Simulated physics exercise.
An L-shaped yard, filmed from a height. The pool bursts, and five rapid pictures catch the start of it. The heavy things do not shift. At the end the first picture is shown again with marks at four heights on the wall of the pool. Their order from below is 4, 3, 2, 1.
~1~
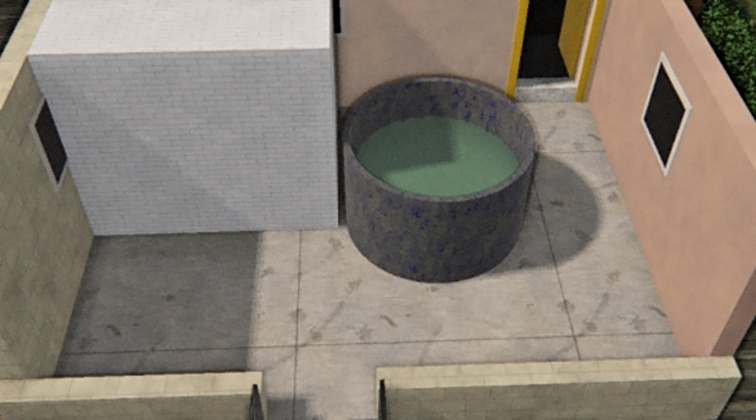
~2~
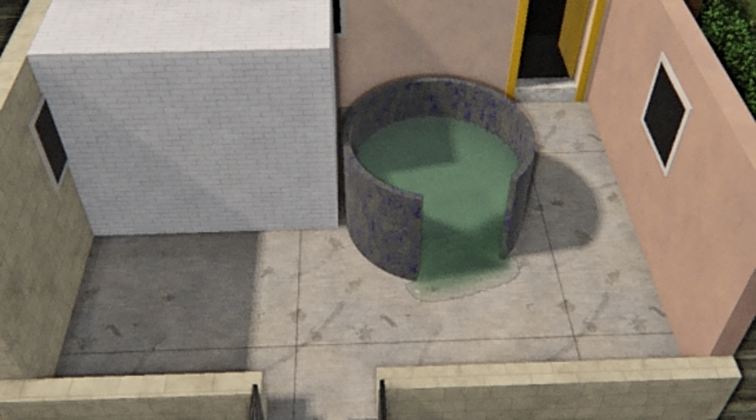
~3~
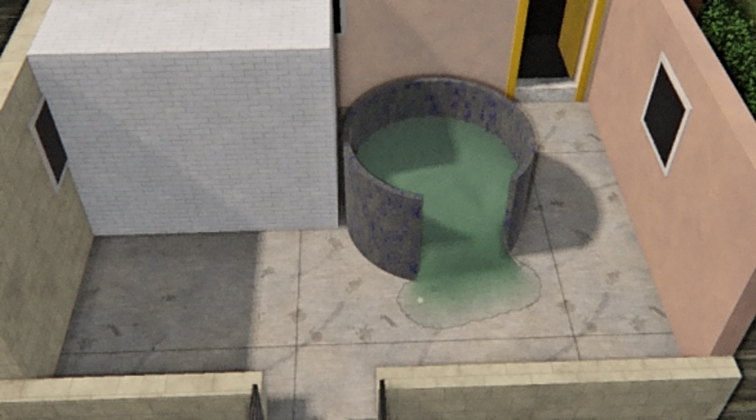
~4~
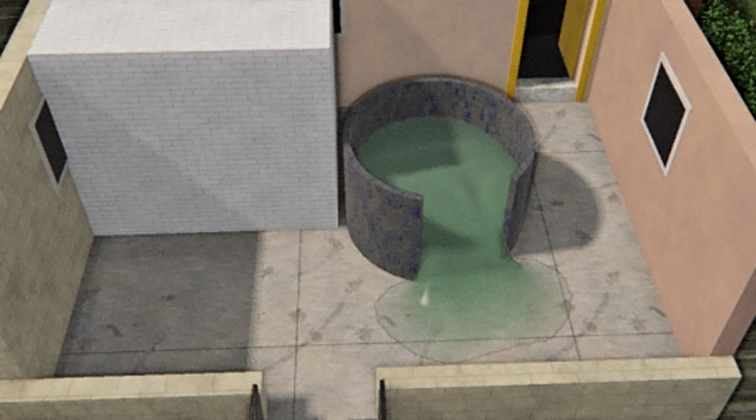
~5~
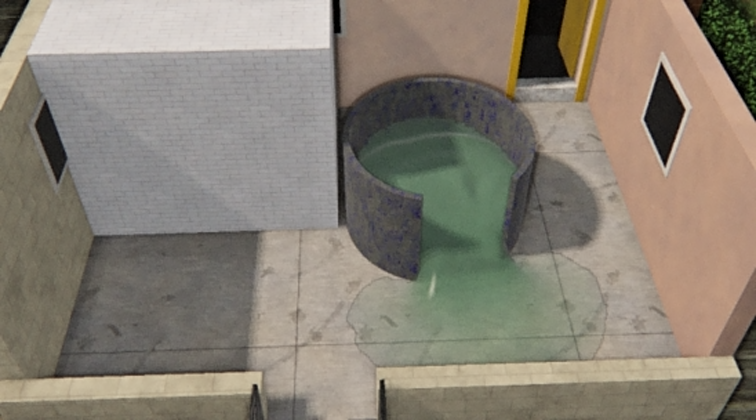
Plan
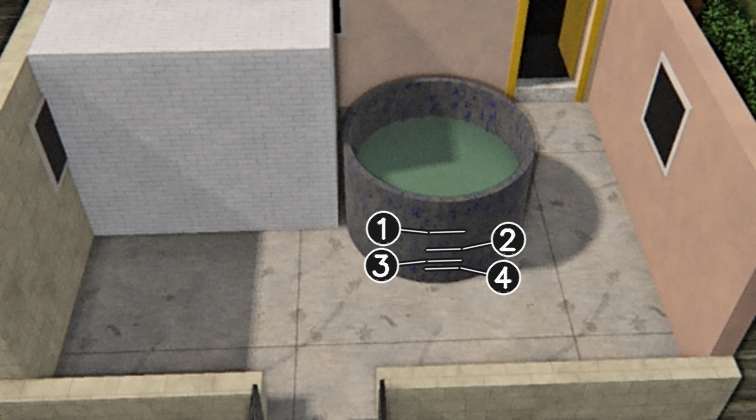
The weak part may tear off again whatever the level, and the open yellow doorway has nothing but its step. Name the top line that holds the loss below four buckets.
Take 1.
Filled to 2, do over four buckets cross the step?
No, not at all.
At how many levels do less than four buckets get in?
All of the four.
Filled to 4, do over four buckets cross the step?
No, not at all.
On the marked copy, 1 at (446, 232); 2 at (444, 249); 3 at (443, 260); 4 at (442, 268); from the bottom up 4, 3, 2, 1.
If 1 is chosen, a splash gets over, under a bucket.
If 2 is chosen, nothing gets over.
If 3 is chosen, nothing gets over.
If 4 is chosen, nothing gets over.
